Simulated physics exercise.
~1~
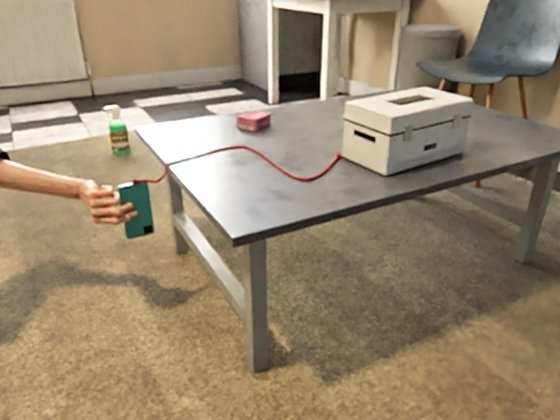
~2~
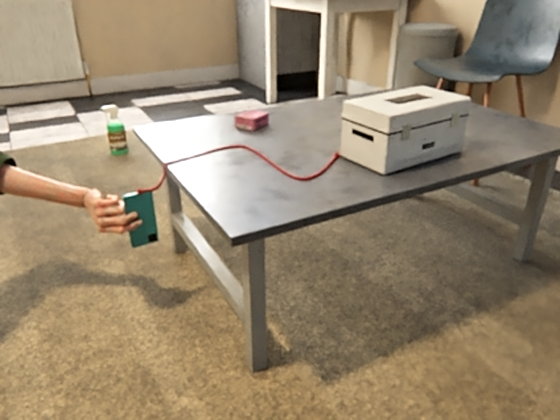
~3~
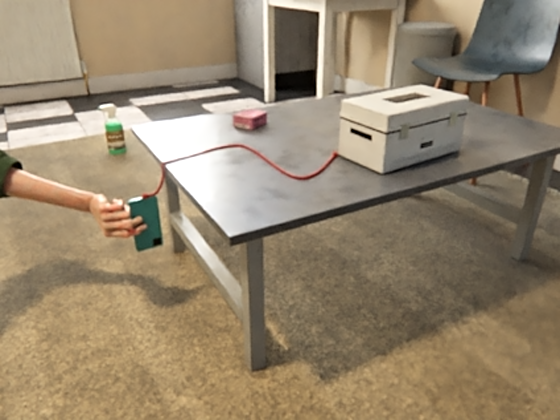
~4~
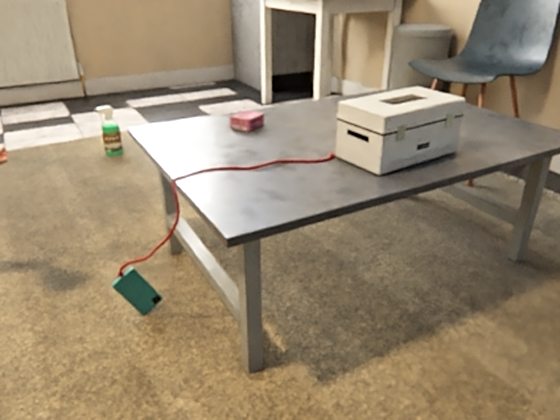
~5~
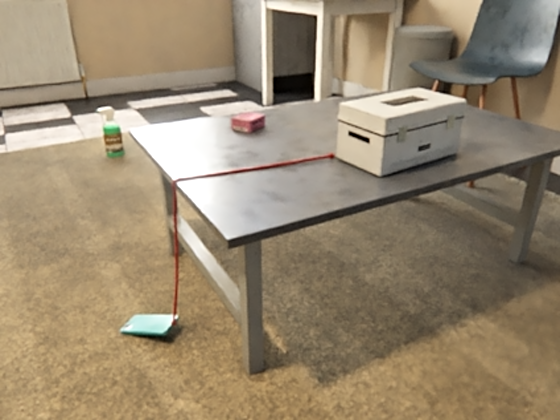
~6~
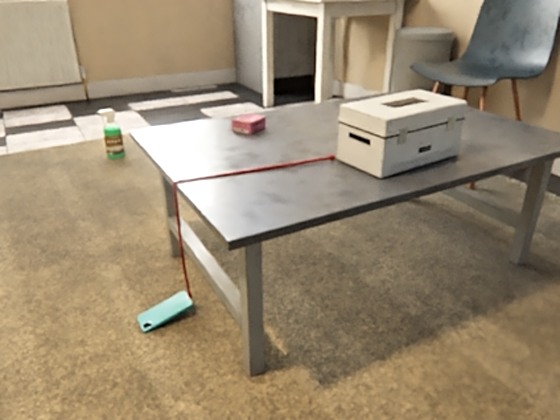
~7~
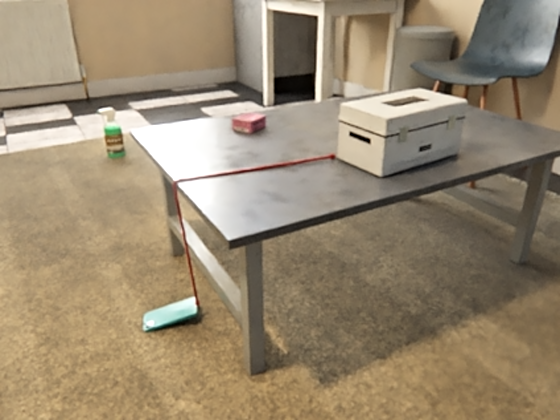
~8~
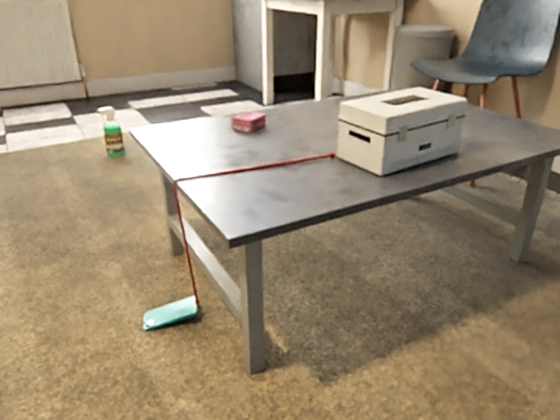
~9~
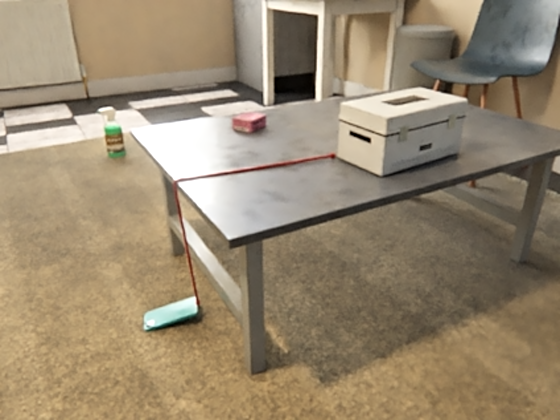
Beside a grey table, a hand releasing a turquoise phone tied by red cord to a still white toolbox, the phone landing on carpet.
